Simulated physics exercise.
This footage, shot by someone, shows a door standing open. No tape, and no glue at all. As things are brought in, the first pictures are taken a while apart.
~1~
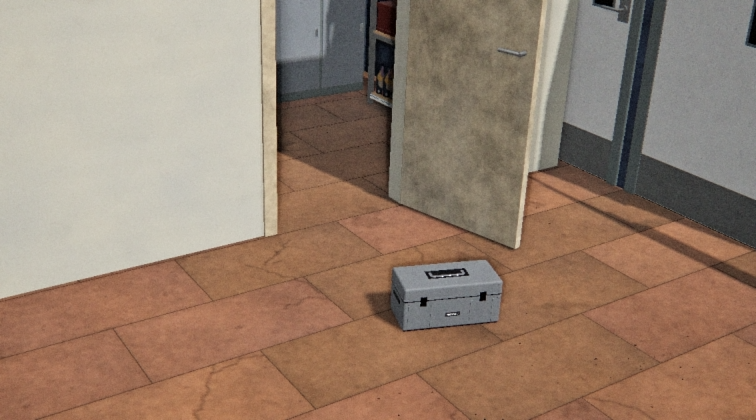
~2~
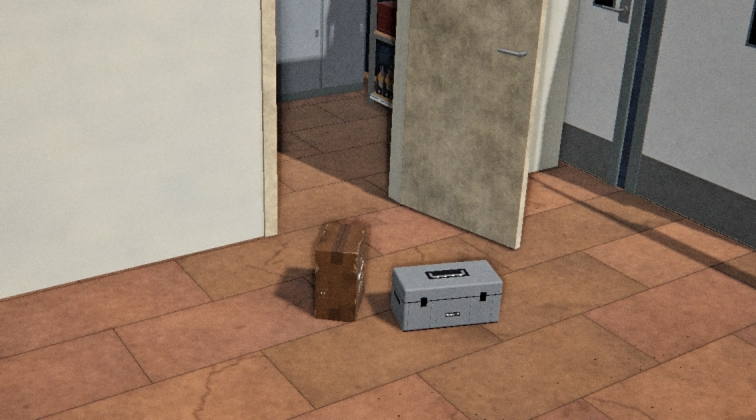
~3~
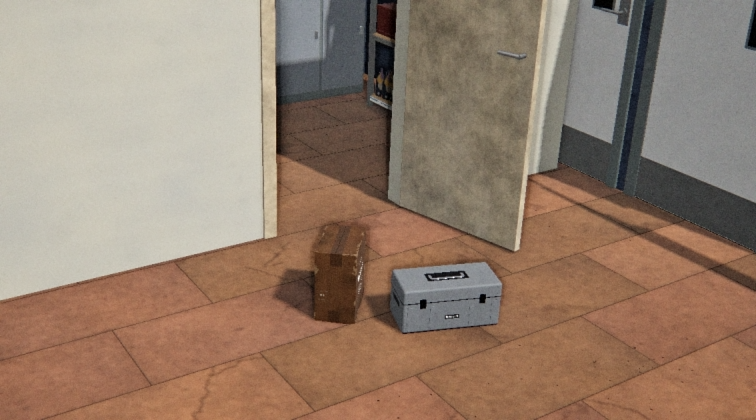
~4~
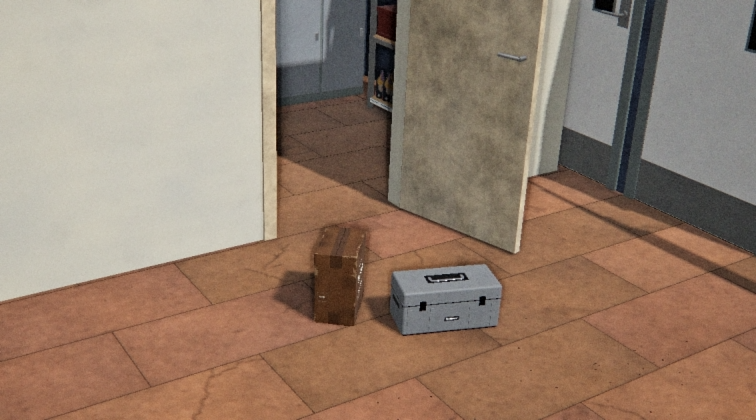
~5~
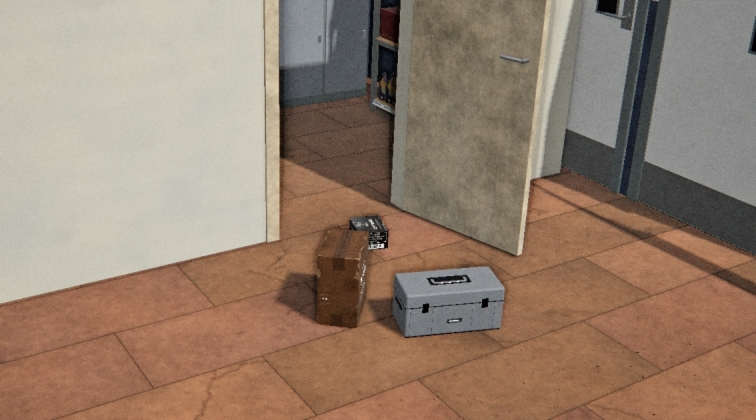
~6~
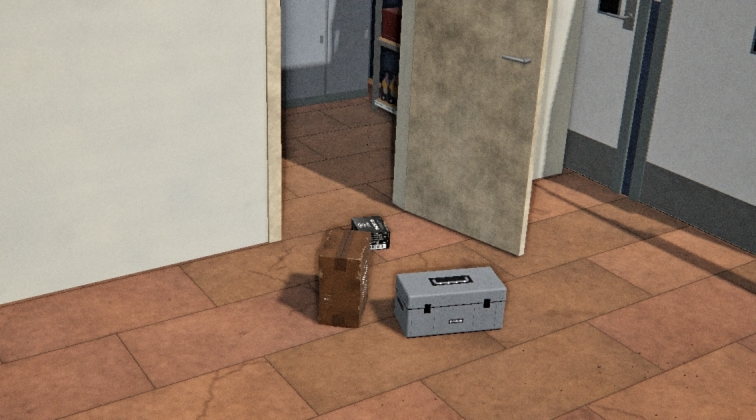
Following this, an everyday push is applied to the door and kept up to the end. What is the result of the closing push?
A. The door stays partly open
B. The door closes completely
B.
Then, 1.40 s on from there, open by 69°.
Then, 2.30 s on from there, open by 32°; black box shifted a little near (352, 228).
Then, 2.80 s on from there, open by 12°; black box shifted about its own width near (333, 220).
In the end, open by 0°; moved from the start, black box; the other 2 unmoved. At the end, from the last picture's camera, black box near (323, 212).
